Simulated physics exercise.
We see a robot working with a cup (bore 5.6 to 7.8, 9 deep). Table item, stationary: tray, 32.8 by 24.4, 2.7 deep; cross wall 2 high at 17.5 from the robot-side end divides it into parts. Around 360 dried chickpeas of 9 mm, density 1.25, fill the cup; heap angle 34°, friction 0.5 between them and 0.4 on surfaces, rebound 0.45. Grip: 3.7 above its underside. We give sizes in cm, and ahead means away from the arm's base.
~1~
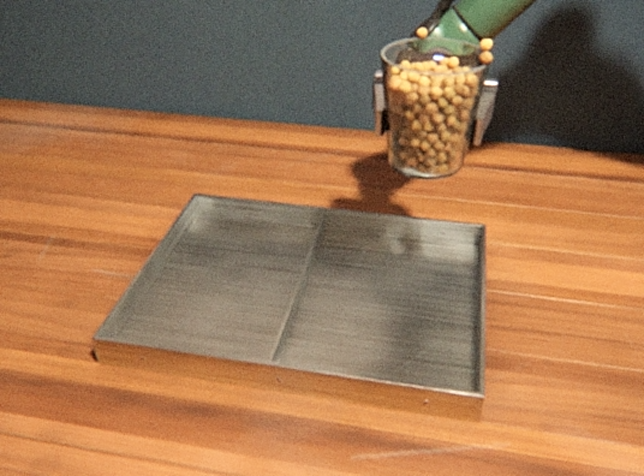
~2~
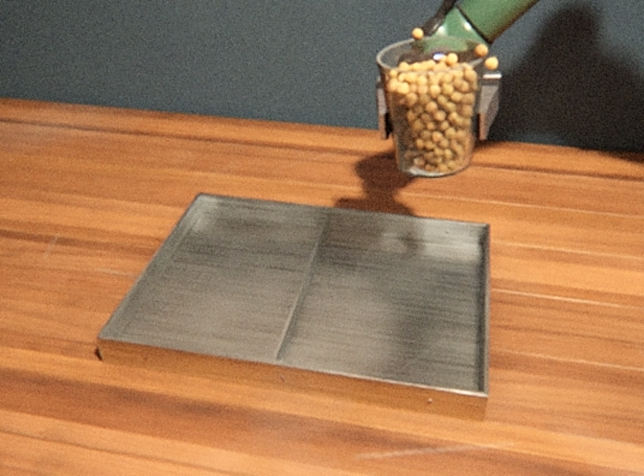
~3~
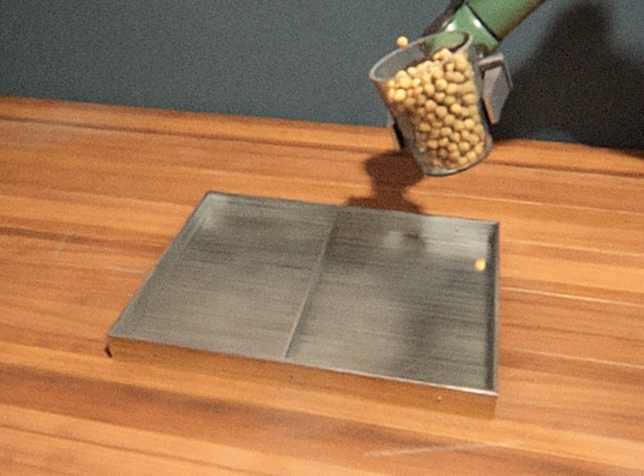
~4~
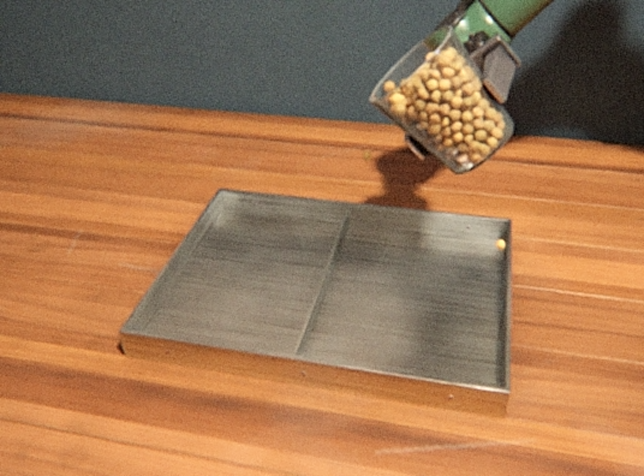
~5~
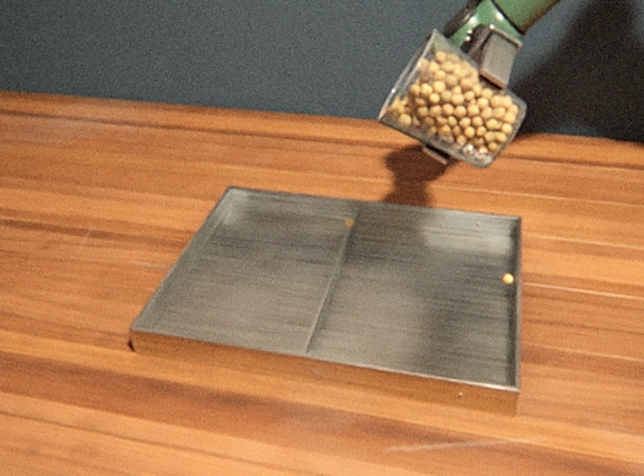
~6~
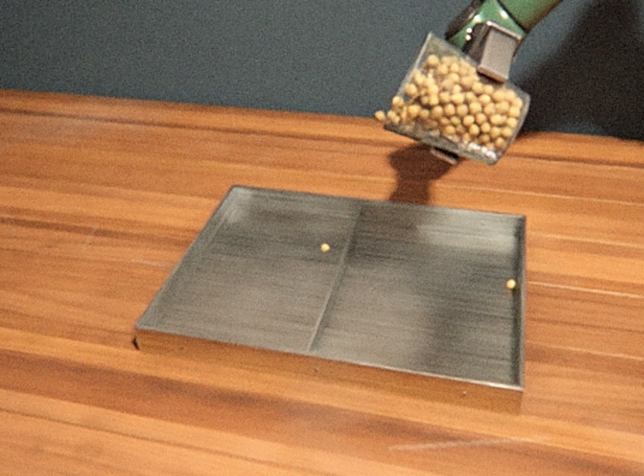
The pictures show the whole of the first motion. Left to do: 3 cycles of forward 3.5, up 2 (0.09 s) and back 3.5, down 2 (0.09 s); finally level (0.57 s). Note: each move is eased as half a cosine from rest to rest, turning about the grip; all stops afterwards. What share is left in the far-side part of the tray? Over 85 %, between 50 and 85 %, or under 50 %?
Between 50 and 85 %.
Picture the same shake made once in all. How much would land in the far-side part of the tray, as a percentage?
Probably about 70 in a hundred.
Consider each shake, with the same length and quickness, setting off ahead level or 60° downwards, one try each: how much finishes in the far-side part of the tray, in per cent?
Result: Approx. 55 % and 25 %, one try each.
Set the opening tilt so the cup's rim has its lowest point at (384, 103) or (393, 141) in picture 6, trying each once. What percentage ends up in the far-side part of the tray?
Around 45 per cent, then around 90 per cent.
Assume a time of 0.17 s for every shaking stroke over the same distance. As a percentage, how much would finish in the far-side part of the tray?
Then roughly 25 percent.
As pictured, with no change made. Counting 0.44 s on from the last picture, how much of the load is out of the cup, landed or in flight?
About 80 in a hundred parts are out by then.
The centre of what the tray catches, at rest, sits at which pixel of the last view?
Near (254, 272).
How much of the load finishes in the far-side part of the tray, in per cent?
About 75 %.
Then, 0.44 s on, tilted 67° forward, highest piece 22 above the table; 247 in the far-side part, 75 in the cup, 10 in the robot-side part, 2 on the table or floor, 29 in flight or on a rim.
Then, 0.89 s on, tilted 22° forward, highest piece 22 above the table; 278 in the far-side part, 44 in the cup, 36 in the robot-side part, 5 on the table or floor.
Then, 1.31 s on, level, highest piece 20 above the table; 278 in the far-side part, 44 in the cup, 36 in the robot-side part, 5 on the table or floor.
Then, 2.36 s on, level, highest piece 20 above the table; 278 in the far-side part, 44 in the cup, 36 in the robot-side part, 5 on the table or floor.
In the end, 278 in the far-side part, 44 in the cup, 36 in the robot-side part, 5 on the table or floor. That is 77 % in the far-side part of the tray.
